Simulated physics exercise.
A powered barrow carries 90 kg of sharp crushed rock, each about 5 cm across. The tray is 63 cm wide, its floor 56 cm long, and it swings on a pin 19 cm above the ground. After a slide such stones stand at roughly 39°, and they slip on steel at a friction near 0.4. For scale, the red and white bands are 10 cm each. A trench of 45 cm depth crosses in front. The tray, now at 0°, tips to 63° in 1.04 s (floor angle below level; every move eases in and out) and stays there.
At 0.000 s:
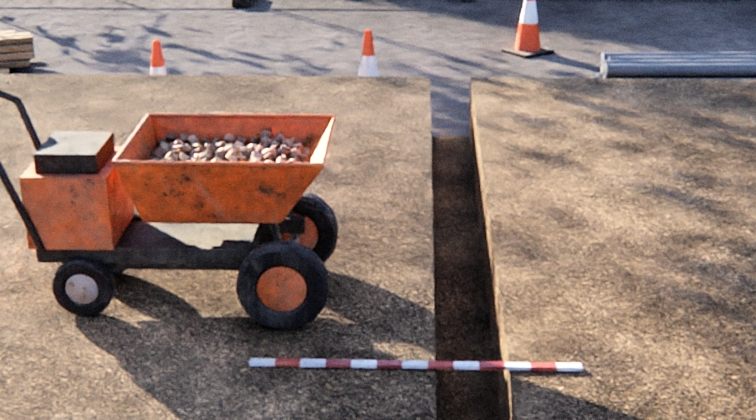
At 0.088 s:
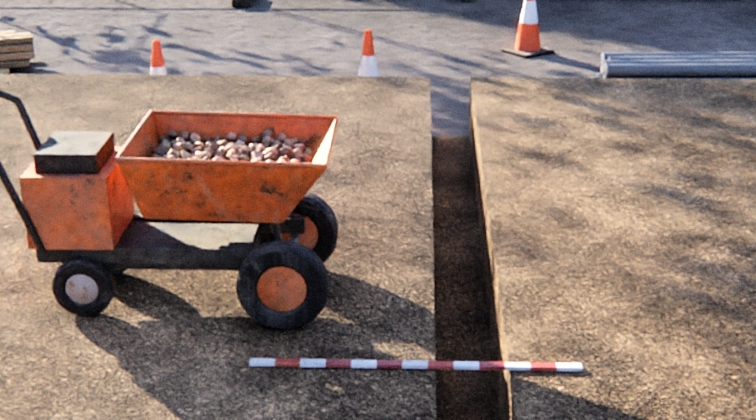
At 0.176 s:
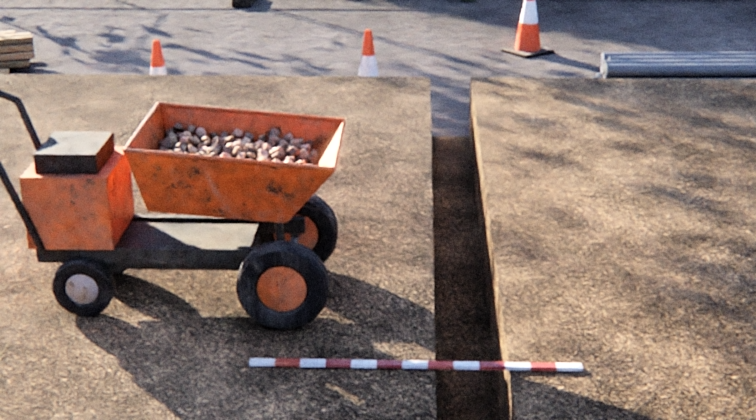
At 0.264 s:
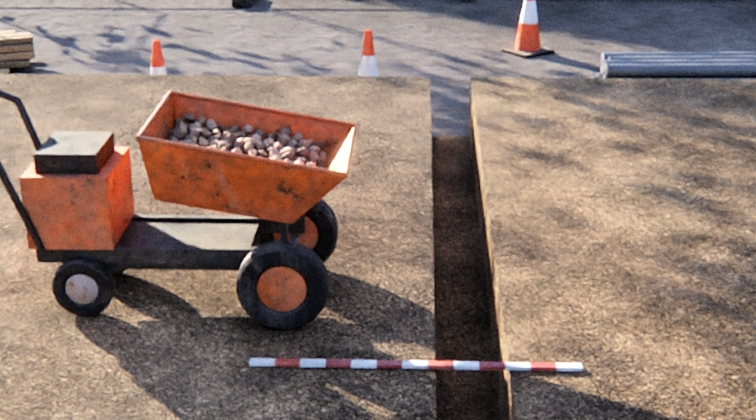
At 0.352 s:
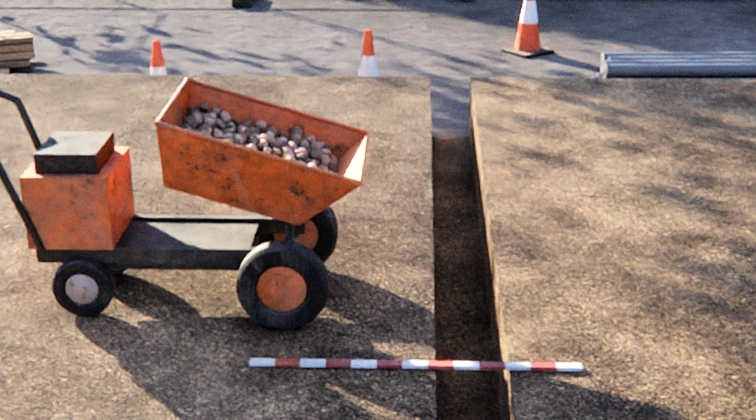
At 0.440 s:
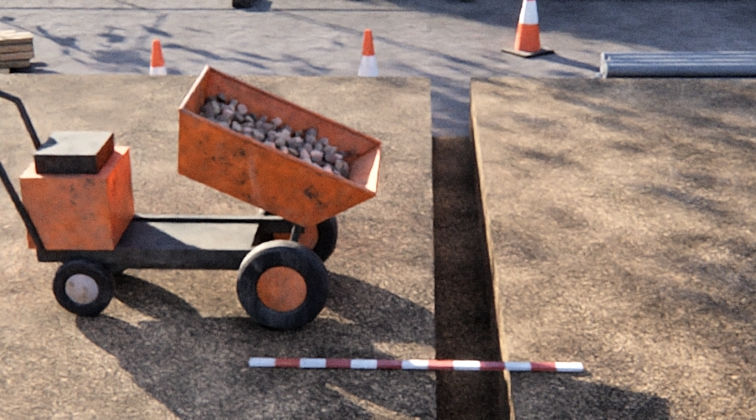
On a sunlit work yard, an orange barrow's stone-filled tray tilts down toward the right.
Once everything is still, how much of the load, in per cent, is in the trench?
Close to 35 in a hundred.
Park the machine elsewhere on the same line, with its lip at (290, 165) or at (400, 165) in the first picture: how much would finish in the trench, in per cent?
First some 20, then 10 per cent.
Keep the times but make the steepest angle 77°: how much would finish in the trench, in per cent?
It would be near 100 per cent.
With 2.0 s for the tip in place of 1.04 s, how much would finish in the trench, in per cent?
Then about 30 per cent.
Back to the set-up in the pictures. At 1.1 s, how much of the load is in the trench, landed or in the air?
About 0 per cent by then.
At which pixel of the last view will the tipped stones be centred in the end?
Their middle is at about (471, 381).
After 0.8 s the floor is at 53°; 100 % in the tray; the foremost stones are at (388, 218).
After 1.1 s the floor is at 63°; 97 % in the tray, 1 % short of the trench, 2 % in the trench; the foremost stones are at (448, 260).
After 1.5 s the floor is at 63°; 78 % in the tray, 1 % short of the trench, 20 % in the trench; the foremost stones are at (507, 328).
After 3.4 s the floor is at 63°; 65 % in the tray, 35 % in the trench; the foremost stones are at (512, 350).
